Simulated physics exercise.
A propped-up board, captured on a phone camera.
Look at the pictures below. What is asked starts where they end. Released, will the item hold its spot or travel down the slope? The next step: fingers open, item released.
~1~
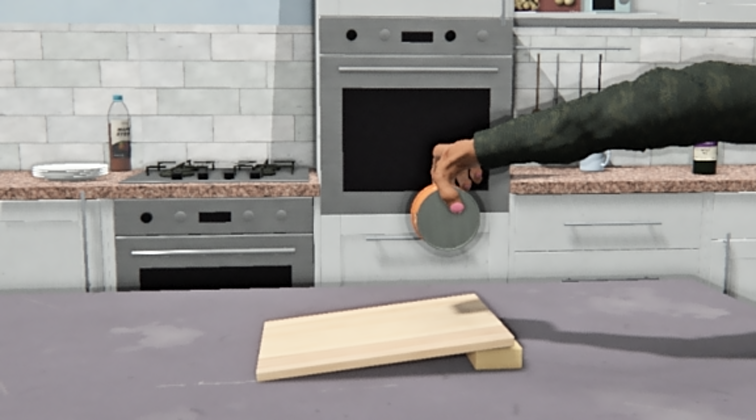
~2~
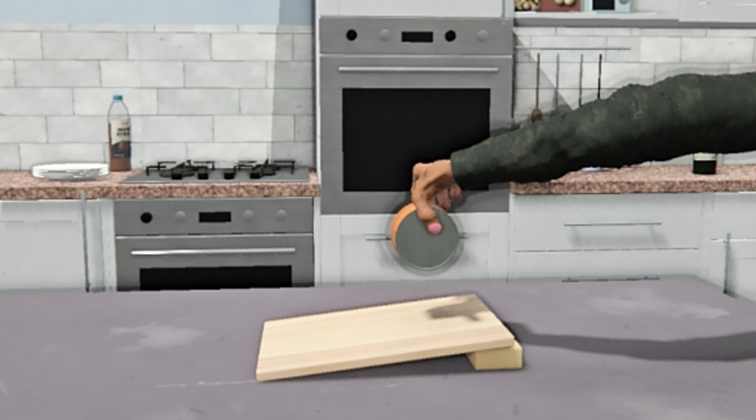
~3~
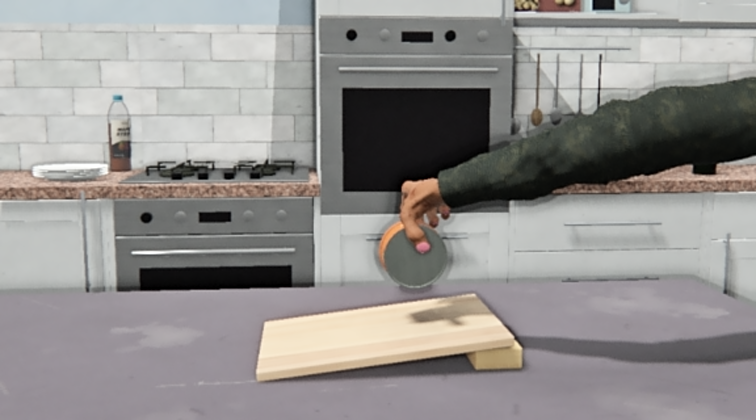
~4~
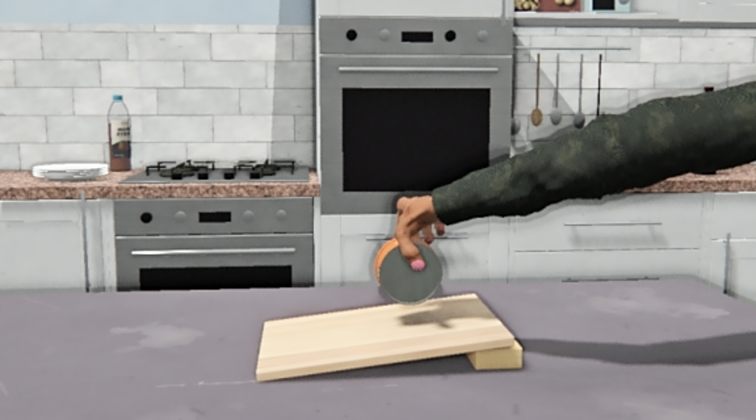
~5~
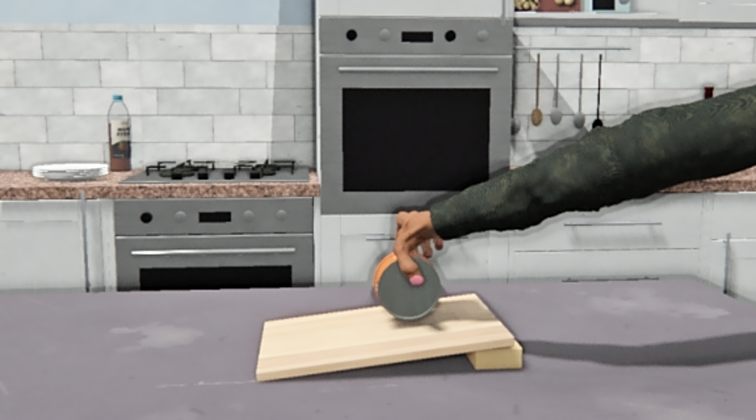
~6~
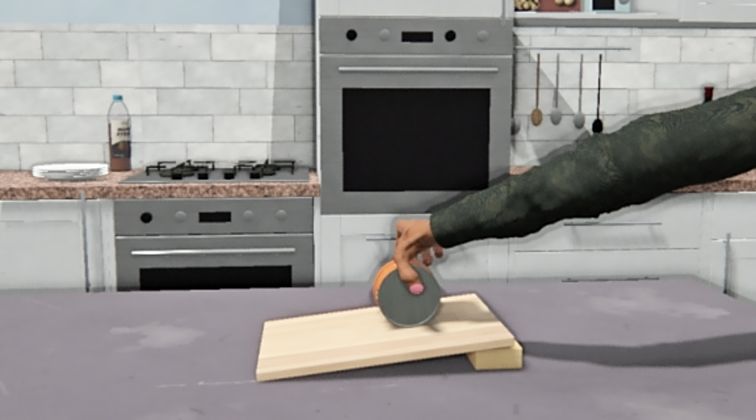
The item travels down the slope.
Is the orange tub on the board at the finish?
Orange tub - gone from the top.
Then, 1.00 s on from there, orange tub now off the board.
Then, 1.80 s on from there, things are still on the move.
Then, 2.40 s on from there, as before.
In the end, off the board, orange tub. The orange tub runs down the board.
